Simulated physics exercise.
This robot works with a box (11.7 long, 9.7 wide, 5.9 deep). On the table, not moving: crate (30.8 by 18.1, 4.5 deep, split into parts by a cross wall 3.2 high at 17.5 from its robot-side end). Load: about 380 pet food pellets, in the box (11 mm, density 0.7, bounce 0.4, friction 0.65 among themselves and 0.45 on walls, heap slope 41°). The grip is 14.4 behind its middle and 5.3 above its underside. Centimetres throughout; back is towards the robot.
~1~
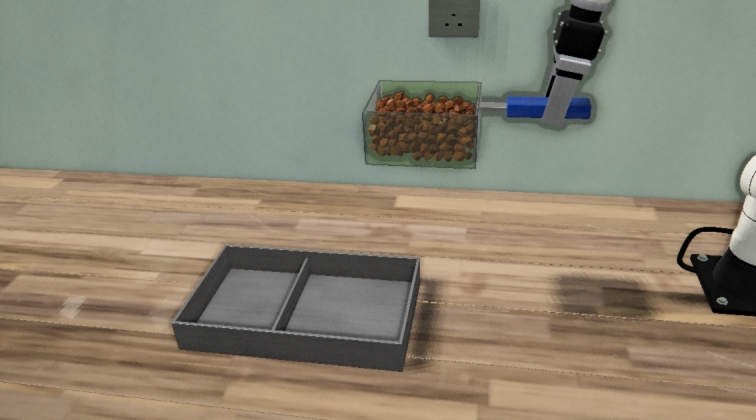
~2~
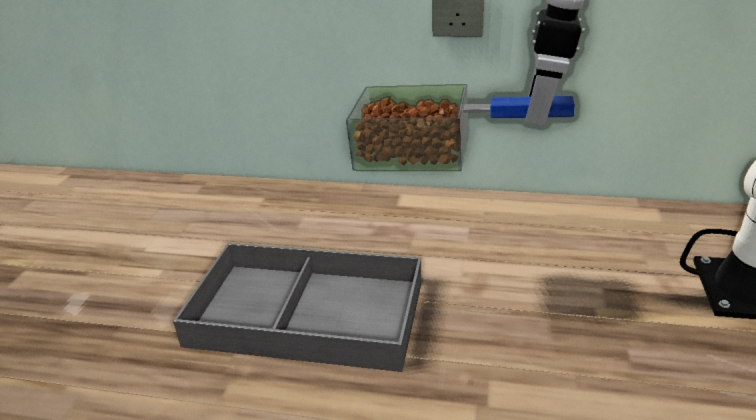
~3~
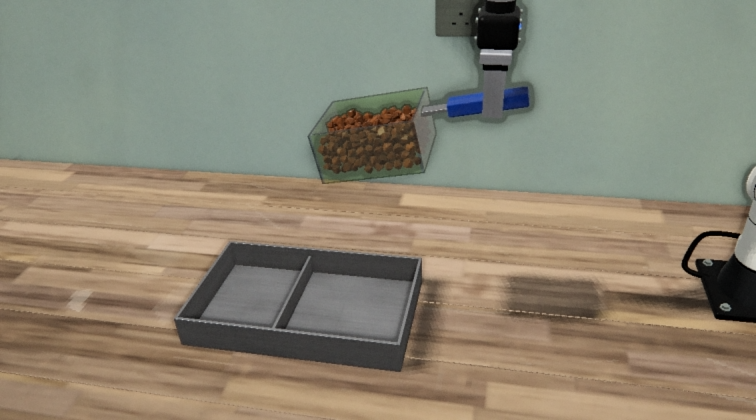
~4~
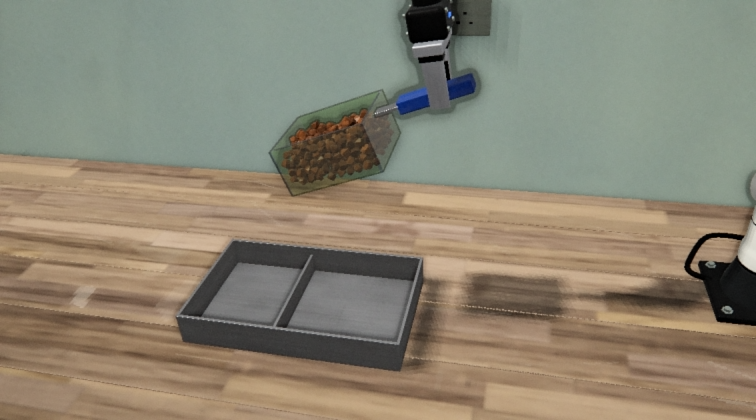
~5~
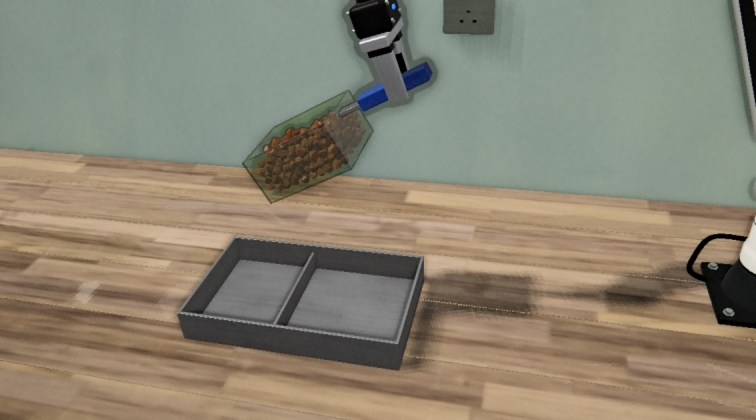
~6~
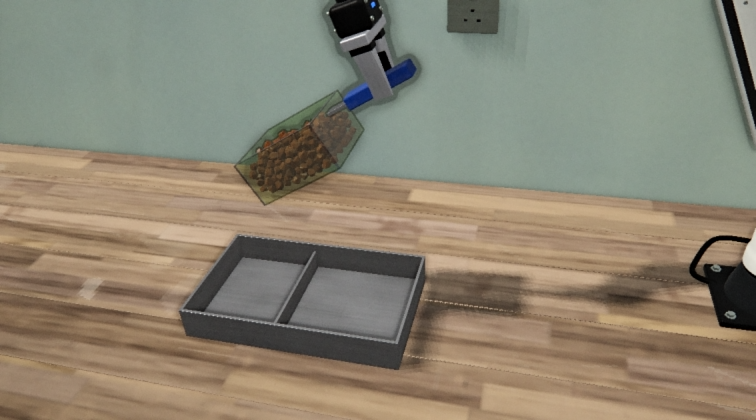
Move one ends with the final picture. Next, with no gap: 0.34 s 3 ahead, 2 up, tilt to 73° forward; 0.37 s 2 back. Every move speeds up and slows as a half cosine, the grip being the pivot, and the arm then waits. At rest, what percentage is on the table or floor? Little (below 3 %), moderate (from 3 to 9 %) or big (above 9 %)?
Answer: Little; below 3 % of the pet food pellets finish on the table or floor.
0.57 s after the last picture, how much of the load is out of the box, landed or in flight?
Near 5 per cent so far.
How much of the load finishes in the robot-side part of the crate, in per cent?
Roughly 15 per cent.
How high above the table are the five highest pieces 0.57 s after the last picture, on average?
About 28 cm.
Then, 0.28 s after the last picture, tilted 70° forward, highest piece 29 above the table; 382 in the box, 1 in flight or on a rim.
Then, 0.57 s after the last picture, tilted 73° forward, highest piece 29 above the table; 370 in the box, 3 in the robot-side part, 1 in the far-side part, 9 in flight or on a rim.
Then, 0.91 s after the last picture, tilted 73° forward, highest piece 29 above the table; 327 in the box, 42 in the robot-side part, 8 in the far-side part, 6 in flight or on a rim.
Then, 1.96 s after the last picture, tilted 73° forward, highest piece 29 above the table; 314 in the box, 60 in the robot-side part, 9 in the far-side part.
Final count, 314 in the box, 60 in the robot-side part, 9 in the far-side part. That is 0 % on the table or floor.
